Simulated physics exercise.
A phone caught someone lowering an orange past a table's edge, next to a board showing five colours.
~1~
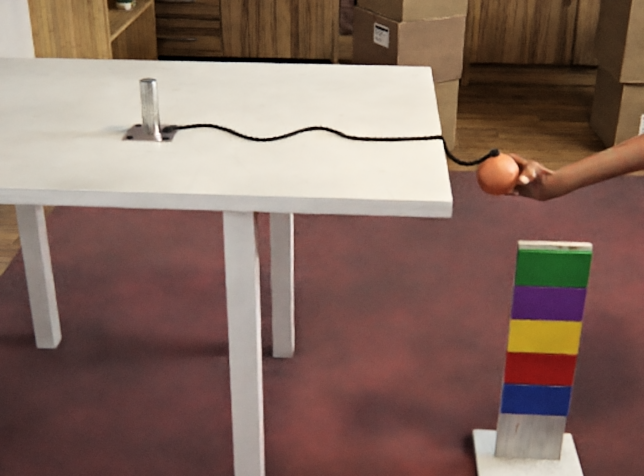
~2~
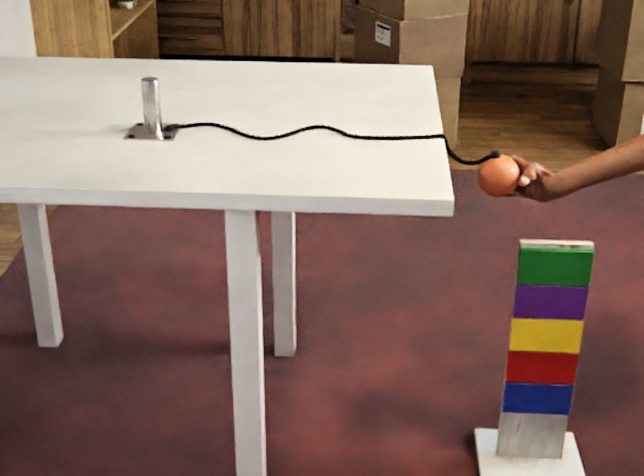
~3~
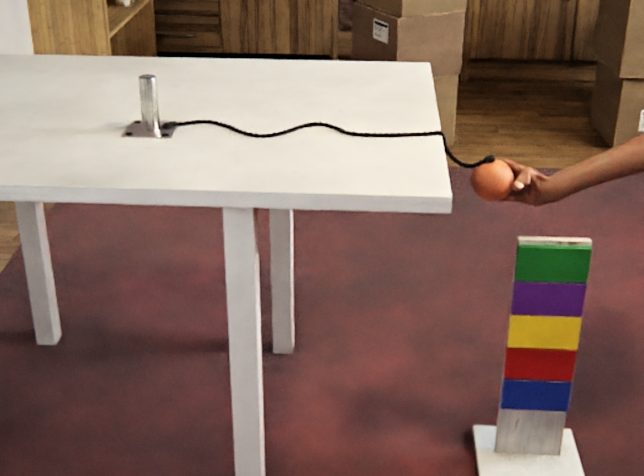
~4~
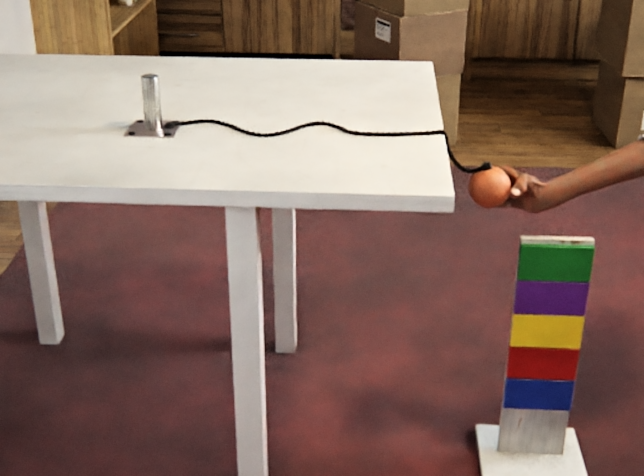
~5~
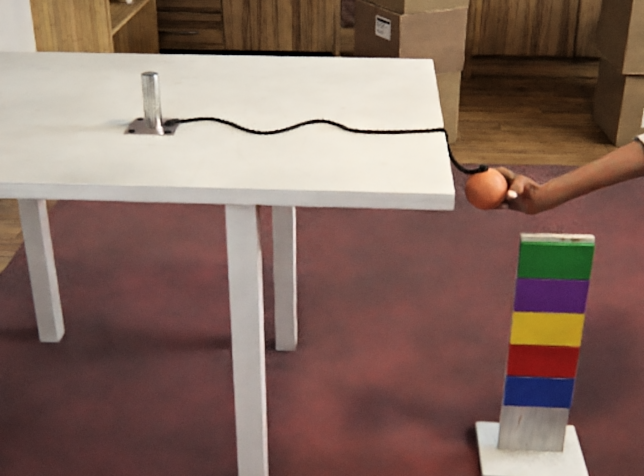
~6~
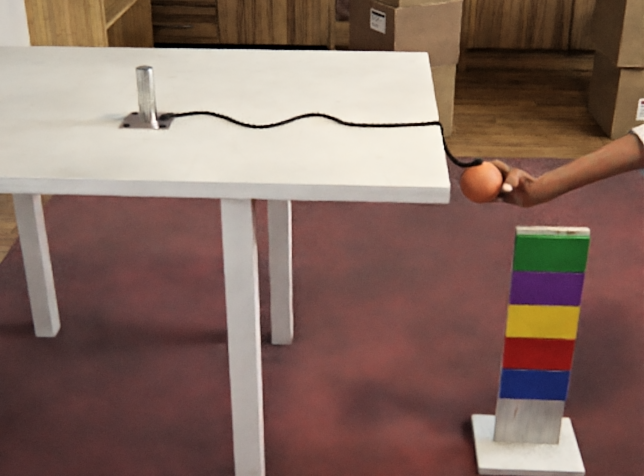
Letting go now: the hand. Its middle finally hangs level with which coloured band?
With the green band.
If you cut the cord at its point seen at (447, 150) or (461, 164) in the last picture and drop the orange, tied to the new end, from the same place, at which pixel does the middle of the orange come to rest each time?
Case by case: (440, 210), then (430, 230).
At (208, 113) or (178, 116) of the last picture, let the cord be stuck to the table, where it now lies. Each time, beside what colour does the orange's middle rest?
In order: Green; green.
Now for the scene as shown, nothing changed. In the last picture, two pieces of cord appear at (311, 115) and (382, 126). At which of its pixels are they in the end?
Well, the first one sits at (345, 122), and the second one sits at (428, 122).
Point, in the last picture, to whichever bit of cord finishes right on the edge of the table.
Look near (396, 126).
Soon after, orange near (442, 235); level with green.
Then, orange near (443, 250); level with green.
Further on, orange near (419, 250); level with green.
At rest, orange near (426, 251); level with green. The cord holds its middle at green.
